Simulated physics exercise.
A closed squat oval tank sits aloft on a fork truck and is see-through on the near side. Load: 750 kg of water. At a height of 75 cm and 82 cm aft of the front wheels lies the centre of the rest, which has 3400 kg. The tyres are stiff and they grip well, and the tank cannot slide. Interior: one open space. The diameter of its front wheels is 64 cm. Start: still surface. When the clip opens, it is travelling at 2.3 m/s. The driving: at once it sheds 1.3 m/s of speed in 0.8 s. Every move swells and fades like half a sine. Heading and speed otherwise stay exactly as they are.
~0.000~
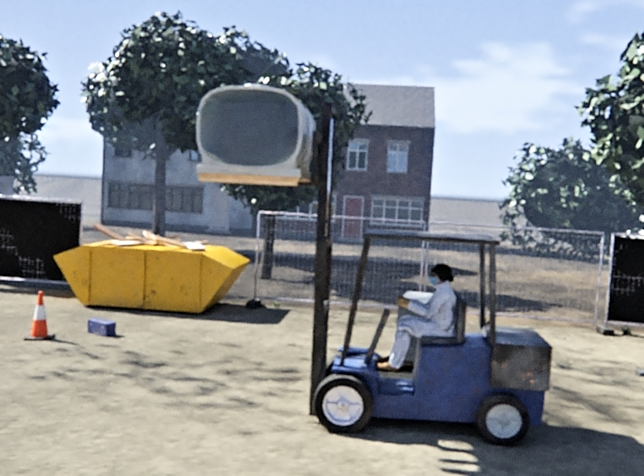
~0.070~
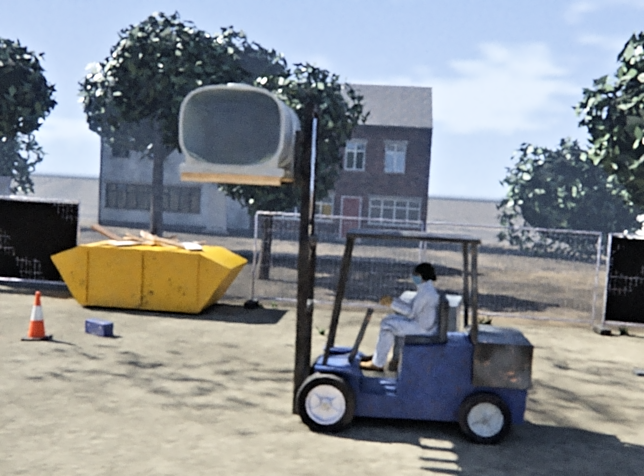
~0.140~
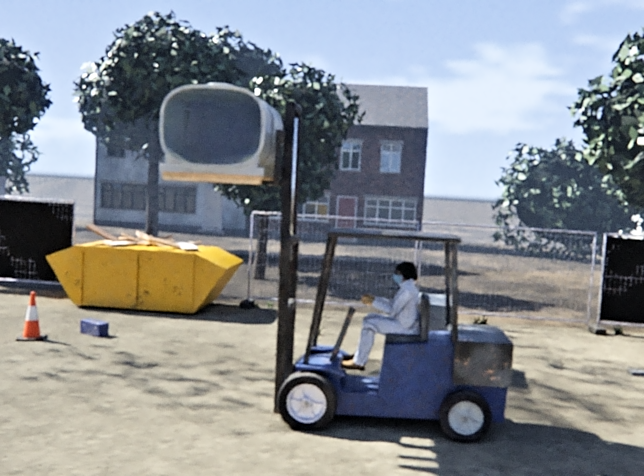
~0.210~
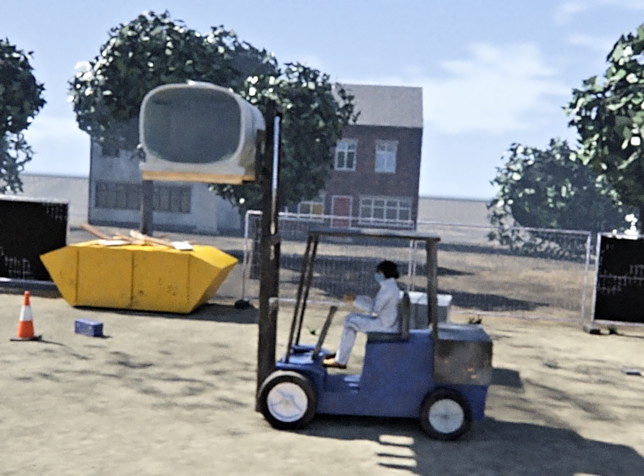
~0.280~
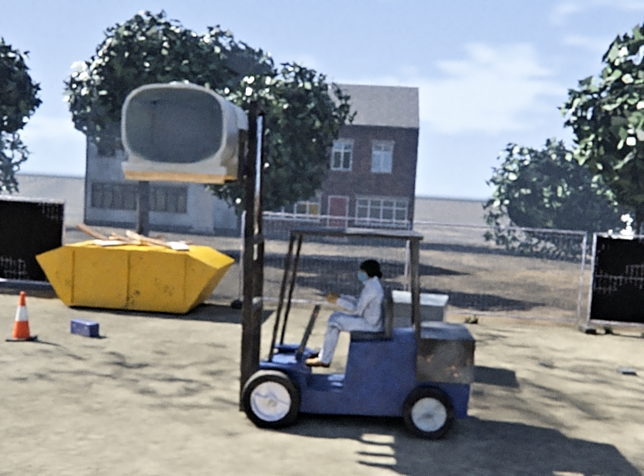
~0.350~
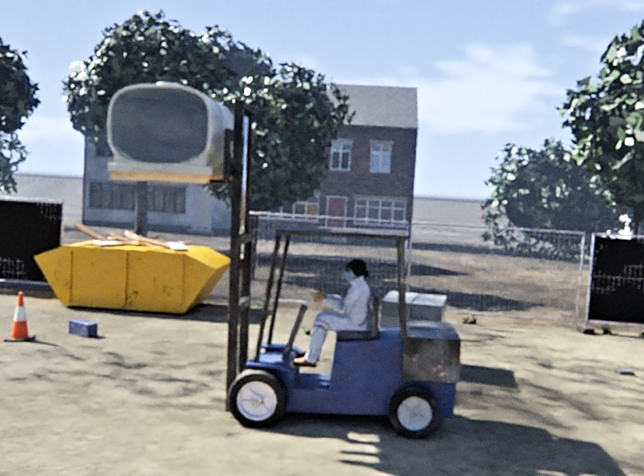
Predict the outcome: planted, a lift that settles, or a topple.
No wheel lift.
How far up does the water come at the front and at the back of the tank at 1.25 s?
Roughly 58 cm in front and 70 cm behind.
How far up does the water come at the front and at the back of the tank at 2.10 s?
Close to 60 cm in front, close to 62 cm behind.
By 0.50 s the lean is 1° nose down, wheels down; the liquid stands 52 cm at the back and 71 cm at the front.
By 1.25 s the lean is 0°, wheels down; the liquid stands 70 cm at the back and 58 cm at the front.
By 2.10 s the lean is 0°, wheels down; the liquid stands 63 cm at the back and 60 cm at the front.
By 3.79 s no wheel has left the ground; at worst the lighter axle bore 0 per cent of the weight.
